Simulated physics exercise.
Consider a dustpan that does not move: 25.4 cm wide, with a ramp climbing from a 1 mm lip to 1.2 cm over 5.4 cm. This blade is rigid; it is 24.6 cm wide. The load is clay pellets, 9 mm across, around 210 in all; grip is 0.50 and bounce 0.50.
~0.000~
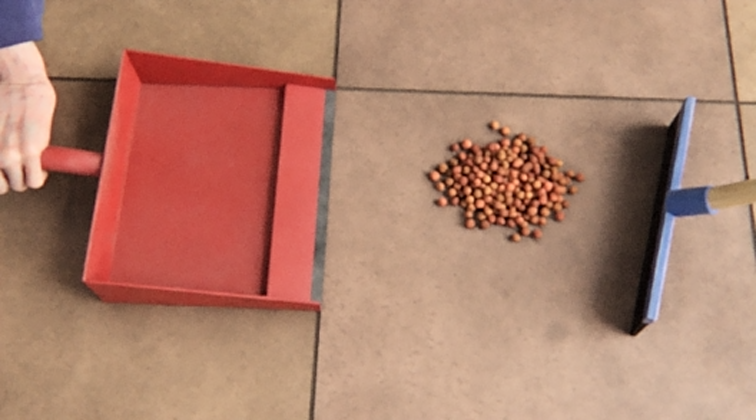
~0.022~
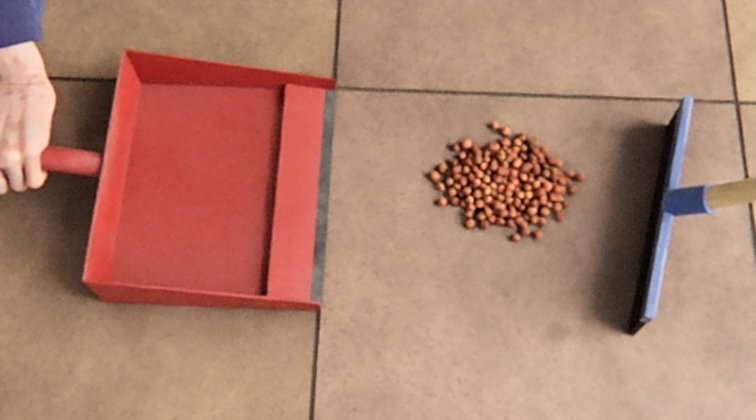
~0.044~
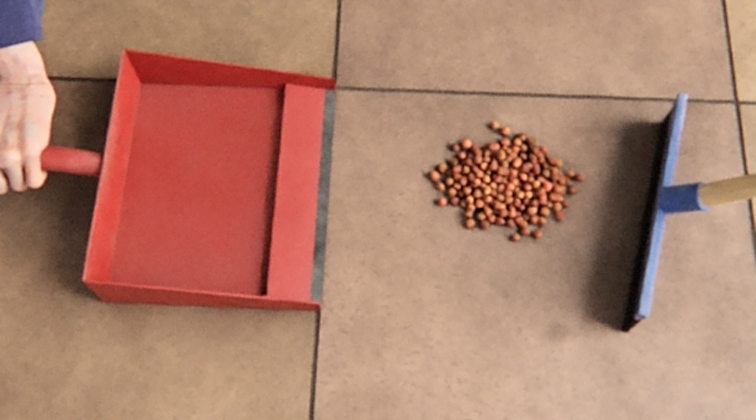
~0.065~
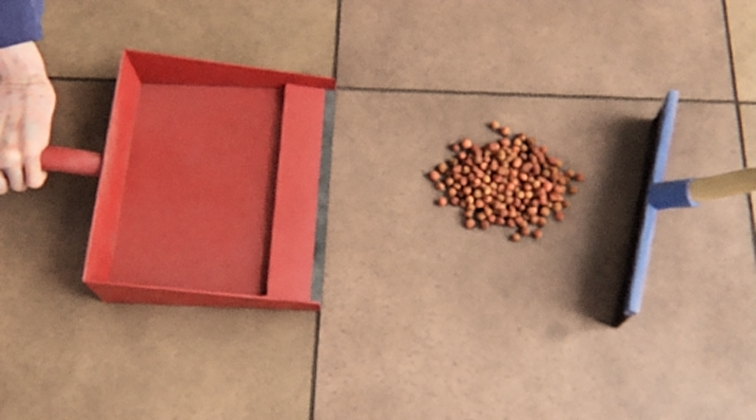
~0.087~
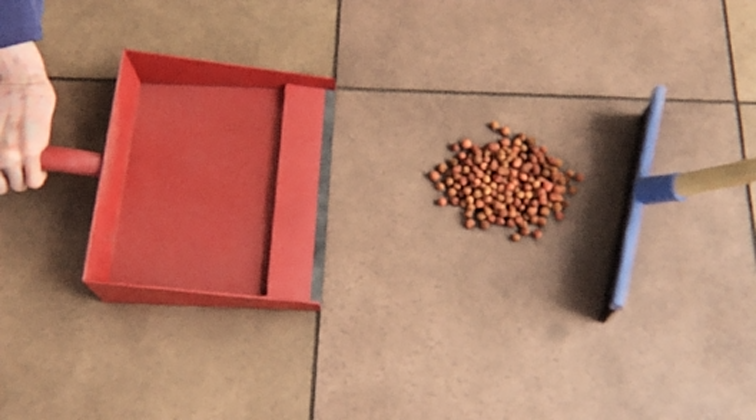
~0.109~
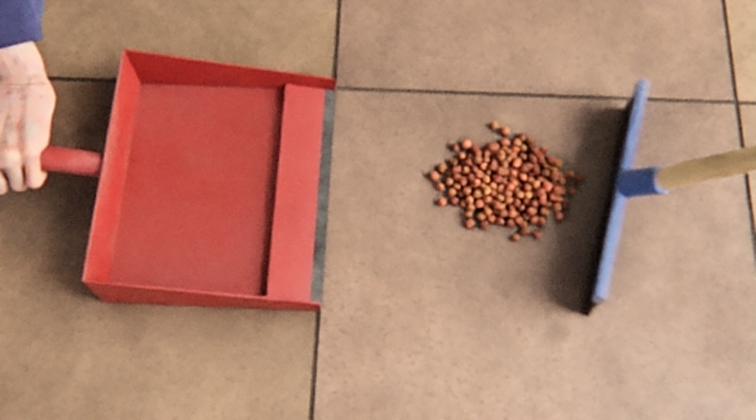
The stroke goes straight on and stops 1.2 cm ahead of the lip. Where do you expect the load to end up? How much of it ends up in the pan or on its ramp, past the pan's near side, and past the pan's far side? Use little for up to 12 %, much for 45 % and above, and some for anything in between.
Pan: Some; near side: Little; far side: Some.
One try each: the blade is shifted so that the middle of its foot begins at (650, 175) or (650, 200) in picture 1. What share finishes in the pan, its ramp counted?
I'd put it near 35 per cent for the first and near 40 per cent for the second.
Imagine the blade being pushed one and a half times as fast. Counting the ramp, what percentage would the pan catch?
Some 55 %.
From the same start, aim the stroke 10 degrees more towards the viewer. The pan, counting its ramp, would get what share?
Then about 45 per cent.
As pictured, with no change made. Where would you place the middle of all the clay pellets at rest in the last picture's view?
Near (327, 114).
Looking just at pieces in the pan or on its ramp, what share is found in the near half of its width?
Roughly 10 per cent.
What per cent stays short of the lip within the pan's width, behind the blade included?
Share: Roughly 35 percent.
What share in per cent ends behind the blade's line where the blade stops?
I'd put it near 5 in a hundred.
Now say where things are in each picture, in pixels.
In the first frame, blade from (649, 318) to (687, 106), moved 0.0 cm, 0 of the pieces shifted so far; middle of the pieces at (508, 186); pan at (207, 190).
In the second frame, blade from (646, 317) to (685, 105), moved 0.2 cm, 0 of the pieces shifted so far; middle of the pieces at (507, 186).
In the third frame, blade from (640, 315) to (679, 103), moved 0.8 cm, 0 of the pieces shifted so far; middle of the pieces at (507, 185).
In the fourth frame, blade from (630, 310) to (670, 99), moved 1.8 cm, 0 of the pieces shifted so far; middle of the pieces at (507, 185).
In the fifth frame, blade from (616, 304) to (657, 94), moved 3.2 cm, 0 of the pieces shifted so far; middle of the pieces at (507, 186).
In the sixth frame, blade from (598, 297) to (641, 88), moved 5.0 cm, 0 of the pieces shifted so far; middle of the pieces at (507, 186); pan at (207, 190). The blade's pace is about 0.85 m/s, heading 22 degrees away from the viewer's side.
After 0.28 s, middle of the blade 16 cm from the lip; 0 % over the lip, far side 0 %, near side 0 %.
Then, at 0.39 s, middle of the blade 8 cm from the lip; 0 % over the lip, far side 15 %, near side 0 %.
Then, at 0.63 s, middle of the blade 4 cm from the lip; 45 % over the lip, far side 25 %, near side 0 %.
By 1.3 s all is still; pan 35 %, near side 0 %, far side 25 %, in front of the lip or behind the blade 35 %.
